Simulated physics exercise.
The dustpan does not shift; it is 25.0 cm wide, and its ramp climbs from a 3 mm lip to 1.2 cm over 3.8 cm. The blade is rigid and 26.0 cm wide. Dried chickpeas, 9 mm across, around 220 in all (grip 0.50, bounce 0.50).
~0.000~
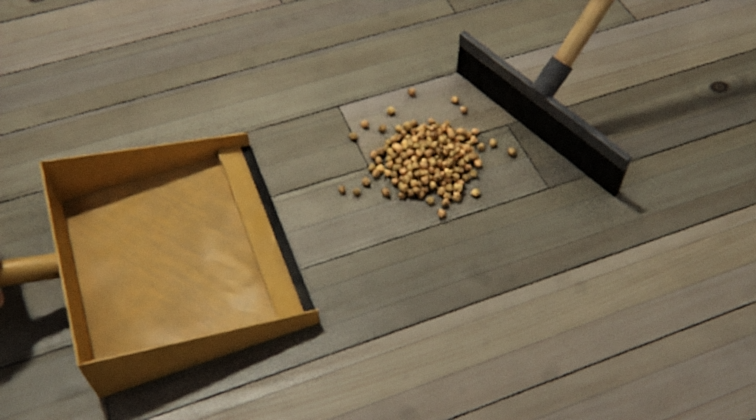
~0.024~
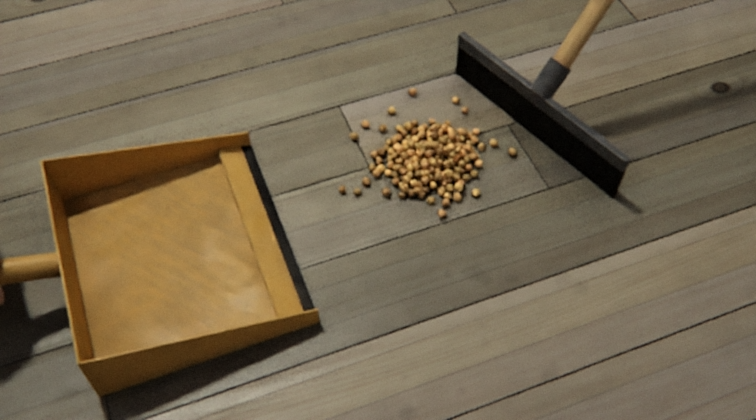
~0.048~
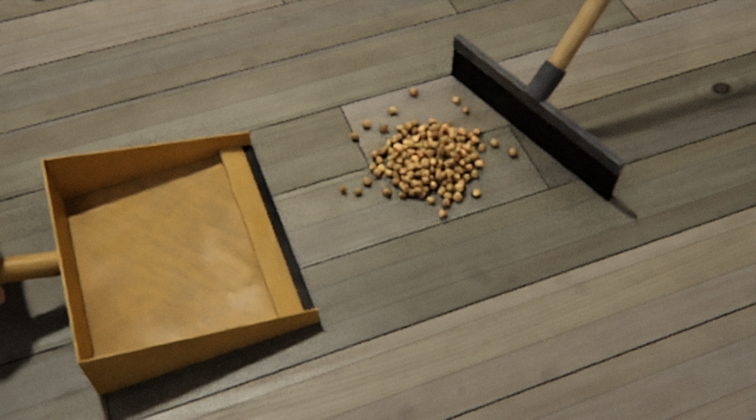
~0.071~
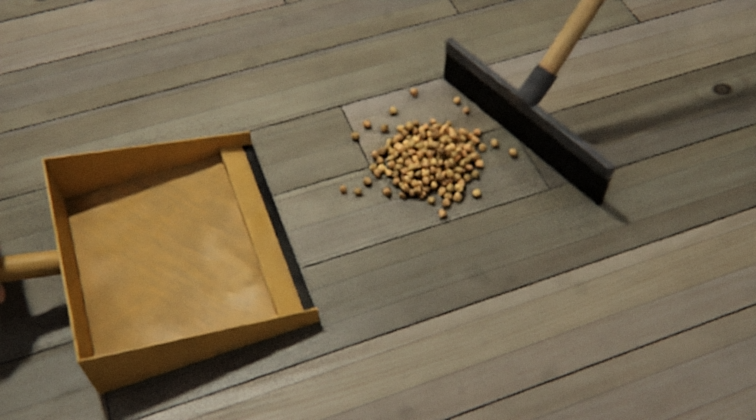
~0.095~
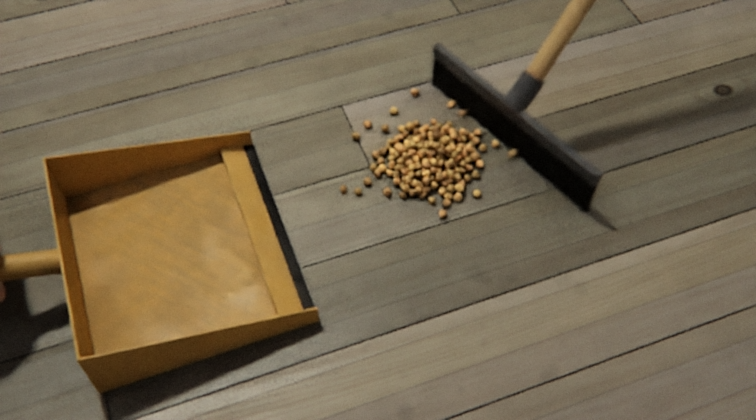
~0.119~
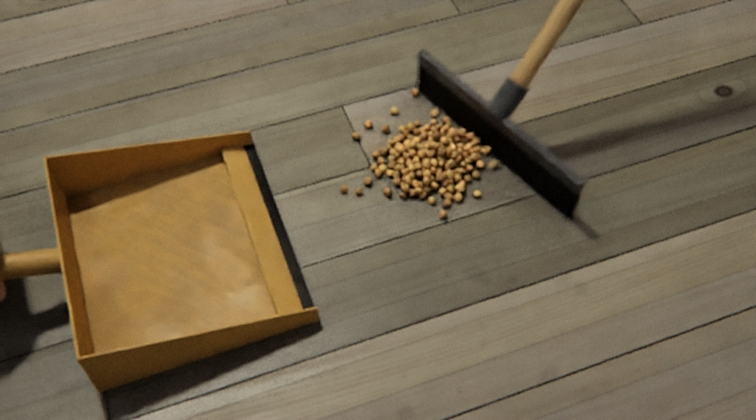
Black blade on a wooden handle sliding left across grey floorboards and nudging the edge of a chickpea pile, a dustpan sitting still.
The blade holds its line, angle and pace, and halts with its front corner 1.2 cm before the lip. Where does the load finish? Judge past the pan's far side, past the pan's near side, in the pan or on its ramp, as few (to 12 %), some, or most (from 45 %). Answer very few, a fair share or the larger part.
Far side very few, near side very few, pan a fair share.
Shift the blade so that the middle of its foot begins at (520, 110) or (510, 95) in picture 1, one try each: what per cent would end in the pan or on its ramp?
Some 25 and 20 per cent.
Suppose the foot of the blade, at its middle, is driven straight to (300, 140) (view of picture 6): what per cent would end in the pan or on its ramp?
Some 10 per cent.
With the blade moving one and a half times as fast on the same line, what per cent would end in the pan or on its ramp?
In that case some 45 per cent.
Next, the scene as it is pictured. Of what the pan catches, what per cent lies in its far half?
About 60 per cent.
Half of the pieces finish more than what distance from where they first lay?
Roughly 20 cm.
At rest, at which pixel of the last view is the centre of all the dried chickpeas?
At about (289, 229).
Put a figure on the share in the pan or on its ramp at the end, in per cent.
About 30 per cent.
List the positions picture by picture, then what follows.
Blade from (625, 163) to (463, 41), moved 0.0 cm, 0 of the pieces shifted so far; middle of the pieces at (426, 157); pan at (165, 265), in the first picture.
Blade from (623, 165) to (463, 42), moved 0.3 cm, 0 of the pieces shifted so far; middle of the pieces at (426, 157), in the second picture.
Blade from (618, 168) to (458, 44), moved 1.1 cm, 0 of the pieces shifted so far; middle of the pieces at (427, 157), in the third picture.
Blade from (608, 173) to (450, 48), moved 2.3 cm, 0 of the pieces shifted so far; middle of the pieces at (427, 158), in the fourth picture.
Blade from (595, 180) to (438, 53), moved 4.1 cm, 2 of the pieces shifted so far; middle of the pieces at (428, 158), in the fifth picture.
Blade from (578, 188) to (423, 59), moved 6.3 cm, 11 of the pieces shifted so far; middle of the pieces at (428, 158); pan at (166, 261). The blade's pace is about 0.91 m/s, heading 7 degrees towards the viewer's side, in the sixth picture.
After 0.24 s, middle of the blade 15 cm from the lip; 0 % over the lip, far side 0 %, near side 0 %.
After 0.33 s, middle of the blade 7 cm from the lip; 0 % over the lip, far side 0 %, near side 0 %.
After 0.55 s, middle of the blade 5 cm from the lip; 35 % over the lip, far side 0 %, near side 5 %.
By 1.2 s all is still; far side 0 %, near side 5 %, pan 30 %, in front of the lip or behind the blade 60 %.
